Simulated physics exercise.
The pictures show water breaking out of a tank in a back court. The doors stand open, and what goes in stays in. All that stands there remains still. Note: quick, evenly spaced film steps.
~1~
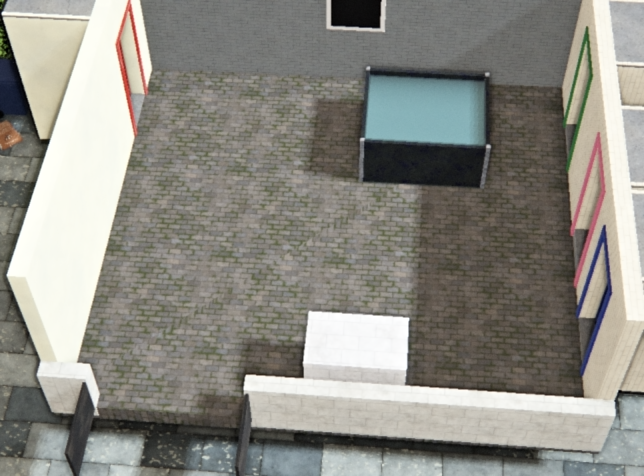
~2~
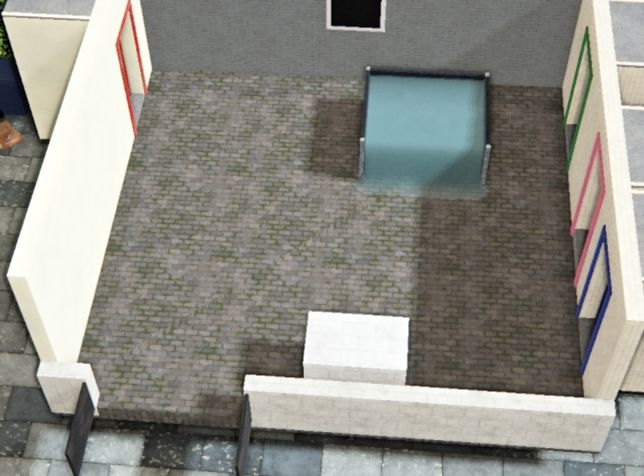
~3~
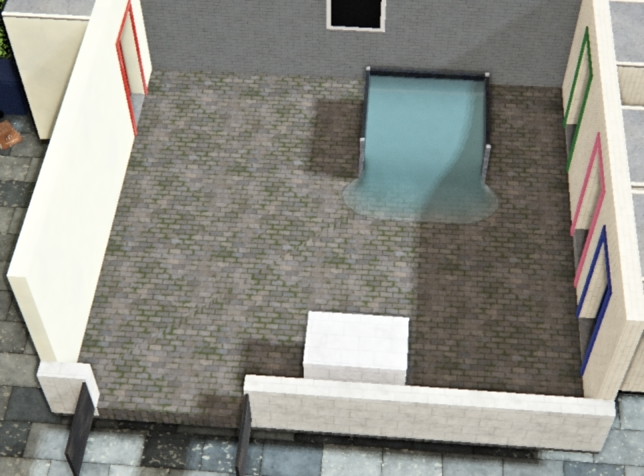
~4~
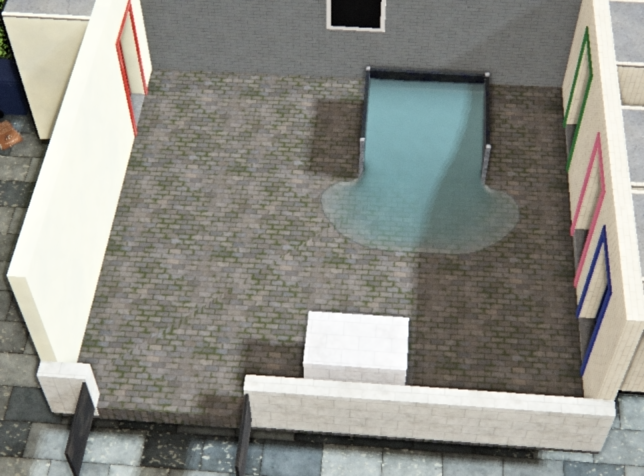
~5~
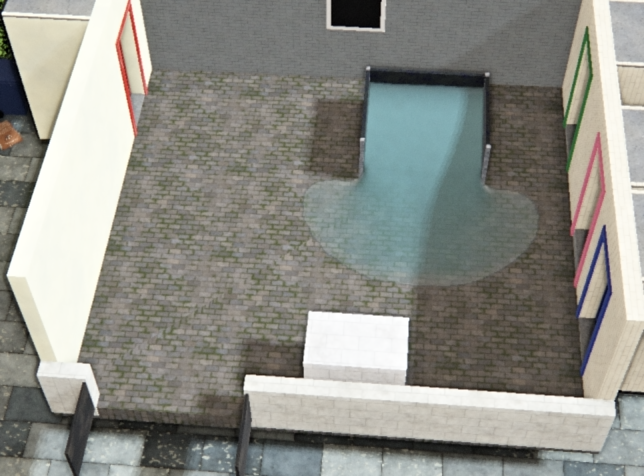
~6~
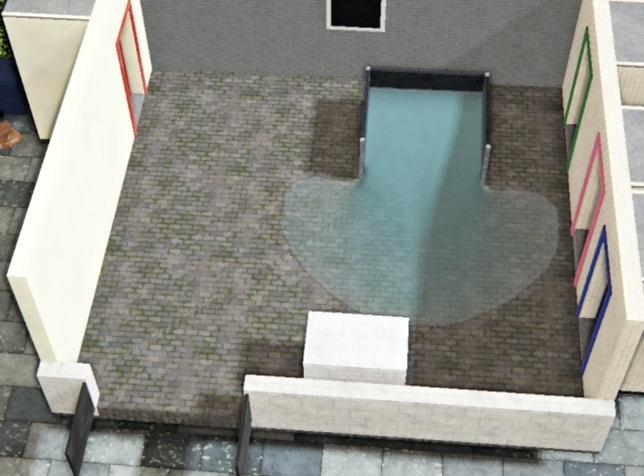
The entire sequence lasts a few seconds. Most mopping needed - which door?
Blue door.
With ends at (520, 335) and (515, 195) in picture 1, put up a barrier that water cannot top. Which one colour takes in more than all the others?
Most goes in at the door marked blue.
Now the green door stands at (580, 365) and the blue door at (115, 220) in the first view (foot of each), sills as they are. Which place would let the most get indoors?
Result: The green-painted one.
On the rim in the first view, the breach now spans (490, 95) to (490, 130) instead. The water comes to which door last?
The red one is last.
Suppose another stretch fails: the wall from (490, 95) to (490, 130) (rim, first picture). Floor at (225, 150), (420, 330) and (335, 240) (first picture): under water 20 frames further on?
The first spot is left untouched, the second is soaked through and the third is left untouched.
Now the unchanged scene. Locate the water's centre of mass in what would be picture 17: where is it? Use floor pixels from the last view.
At about (415, 286).
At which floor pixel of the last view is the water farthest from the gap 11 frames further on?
The front tops out at about (143, 395).
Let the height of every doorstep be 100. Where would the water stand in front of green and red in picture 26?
Readings, in sequence: 0 percent and 0 percent.
A moment on, water covers 40 % of the floor; green door not reached, blue door wet at the sill, nothing in, red door not reached, pink door wet at the sill, nothing in.
Next, water covers 50 % of the floor; green door not reached, blue door a trickle in, red door not reached, pink door wet at the sill, nothing in.
Then, water covers 50 % of the floor; green door not reached, blue door a lot in, red door not reached, pink door wet at the sill, nothing in.
Later, water covers 70 % of the floor; green door wet at the sill, nothing in, blue door a lot in, red door not reached, pink door wet at the sill, nothing in.
In the end, water covers 85 % of the floor; green door wet at the sill, nothing in, blue door a lot in, red door wet at the sill, nothing in, pink door wet at the sill, nothing in; the blue door has let in the most.
